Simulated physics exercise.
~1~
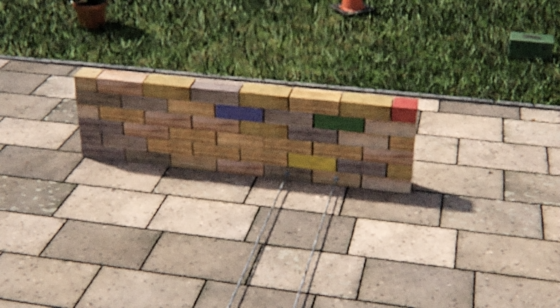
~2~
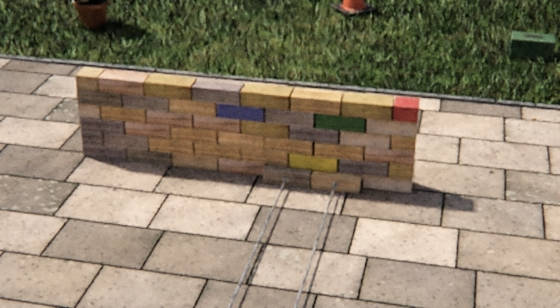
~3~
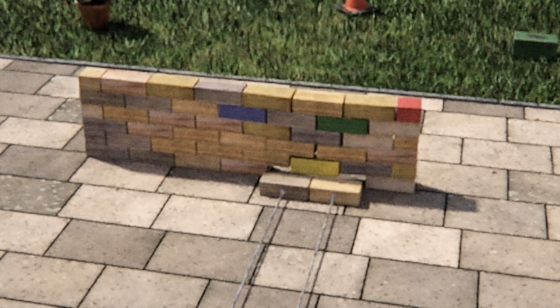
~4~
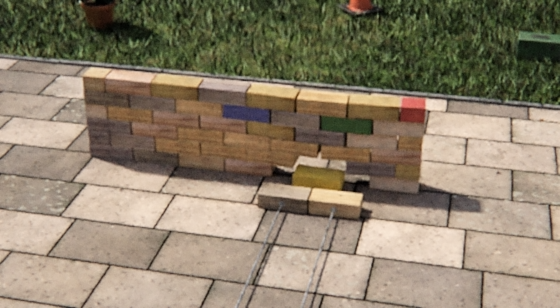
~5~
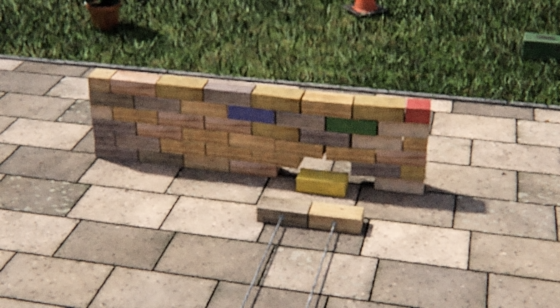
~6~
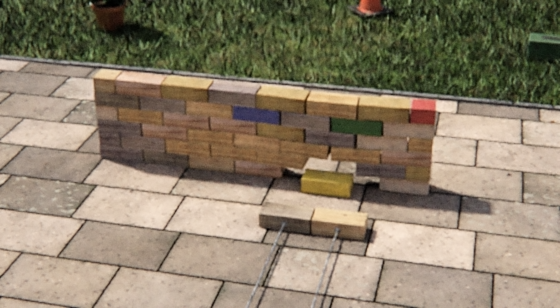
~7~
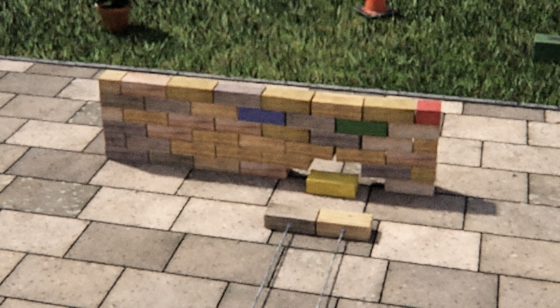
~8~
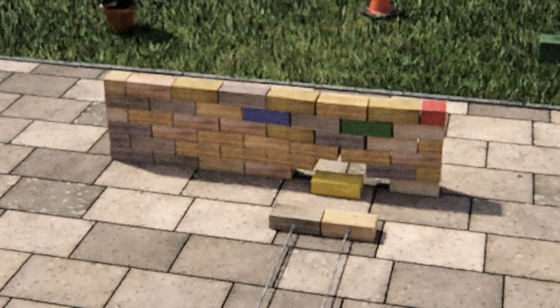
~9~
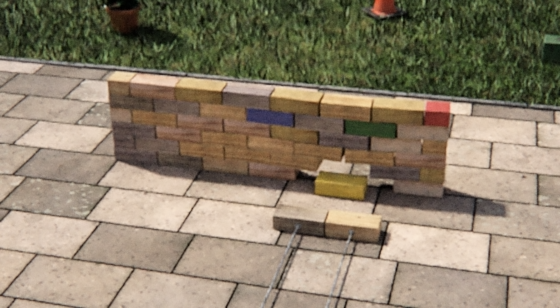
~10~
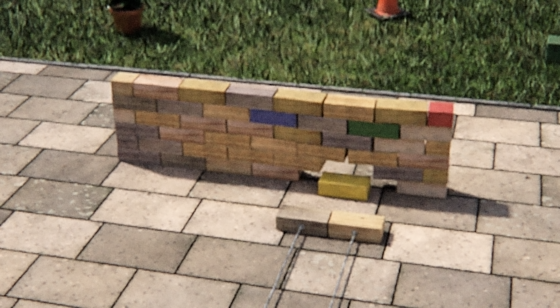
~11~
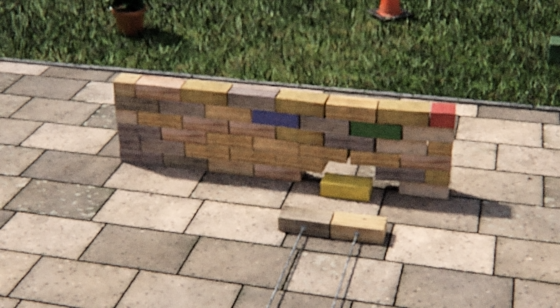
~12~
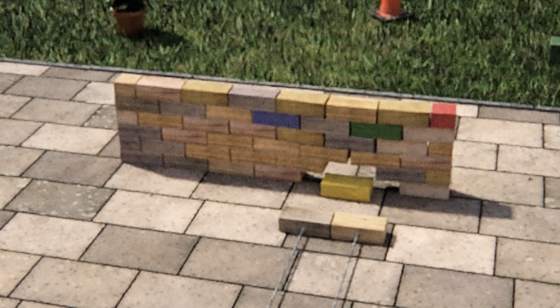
To begin with, a low wall of wooden blocks stands on a paved patio beside grass, with a blue, a green, a red and a yellow block among the plain ones. Two thin rods reach to its foot and draw a pair of blocks out of the bottom row toward the viewer. As the pair slides forward, the yellow block above tilts and drops into the gap, and a plain block comes down with it. The rods pull the pair clear and stop. The rest of the wall stays standing, with the yellow block resting low, jutting out in front of the opening.
